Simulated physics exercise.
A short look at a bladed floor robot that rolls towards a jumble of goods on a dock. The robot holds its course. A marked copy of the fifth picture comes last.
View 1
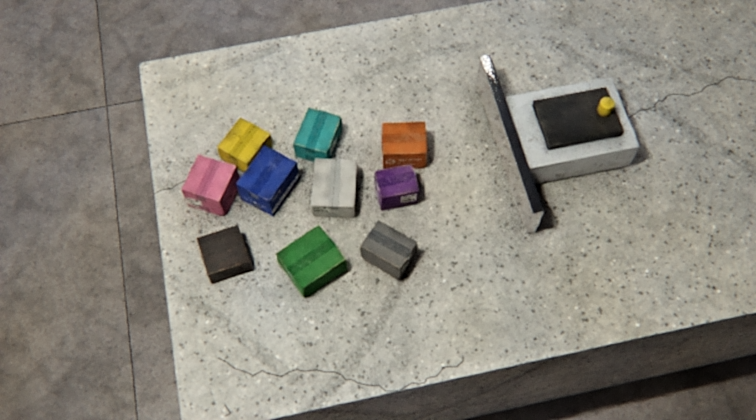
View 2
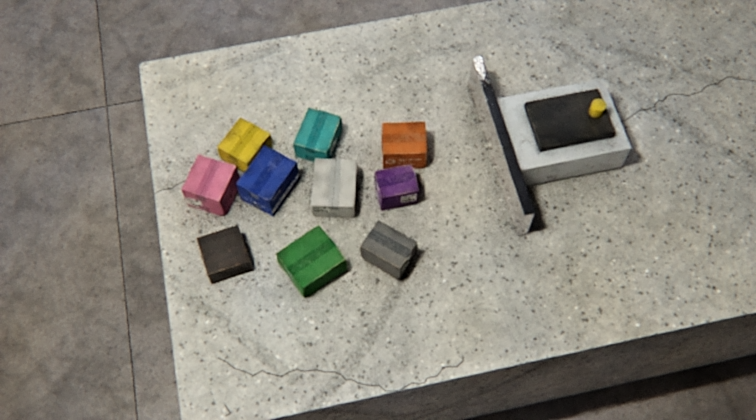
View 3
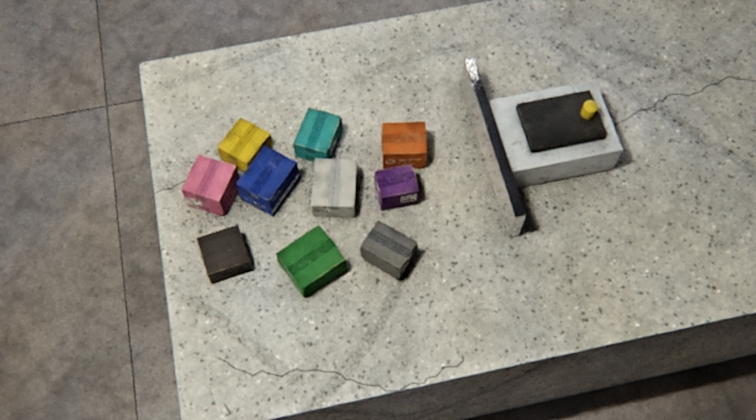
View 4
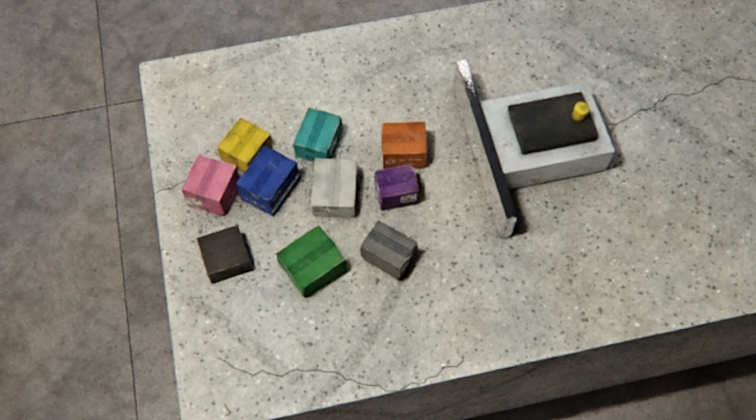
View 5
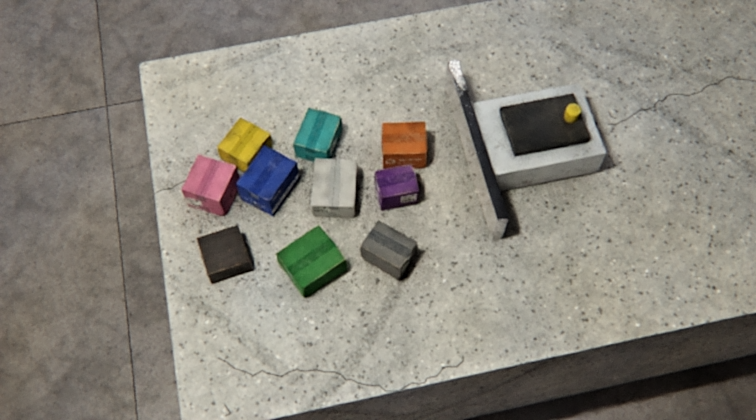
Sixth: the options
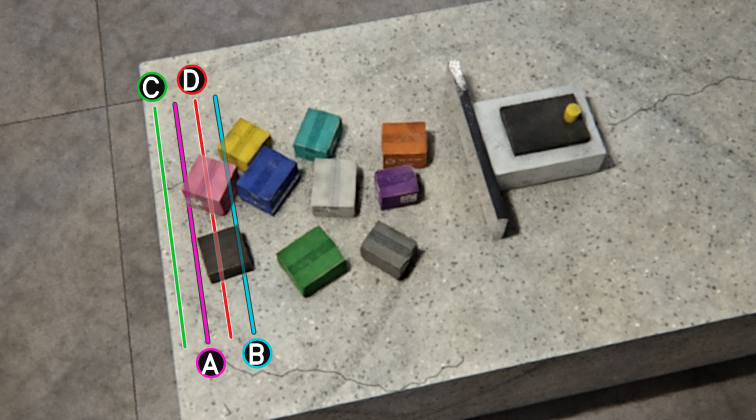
At the start, a loose cluster of ten coloured boxes sits on the left of a speckled grey slab, with a pale, dark-topped machine carrying a long dark blade to their right. The machine then slides slowly left, blade first, narrowing the gap slightly, while the boxes stay still.
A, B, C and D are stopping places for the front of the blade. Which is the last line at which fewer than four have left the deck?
Line B.
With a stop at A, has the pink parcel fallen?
Yes.
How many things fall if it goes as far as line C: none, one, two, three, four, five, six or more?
In all, six or more.
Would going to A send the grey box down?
No.
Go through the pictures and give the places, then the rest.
The first frame shows green box (312, 262); orange parcel (404, 145); white parcel (335, 188).
The second frame shows robot (564, 120); turquoise parcel (318, 136).
The third frame shows robot (556, 121); pink parcel (212, 186).
The fourth frame shows robot (547, 123); purple parcel (397, 188).
The fifth frame shows robot (538, 125); blue box (269, 181); green box (312, 262); orange parcel (404, 145).
On the marked copy, A at (190, 215); B at (233, 207); C at (169, 219); D at (212, 211).
Taking B. A third of the way, robot (452, 141); grey box (375, 252); white parcel (324, 194).
Two thirds of the way, robot (363, 159); pink parcel (174, 173); black crate (197, 254).
When it is over, robot (296, 171); pink parcel over the edge; black crate over the edge; two fallen.
As for the rest, A drops six; C drops ten; D drops six.
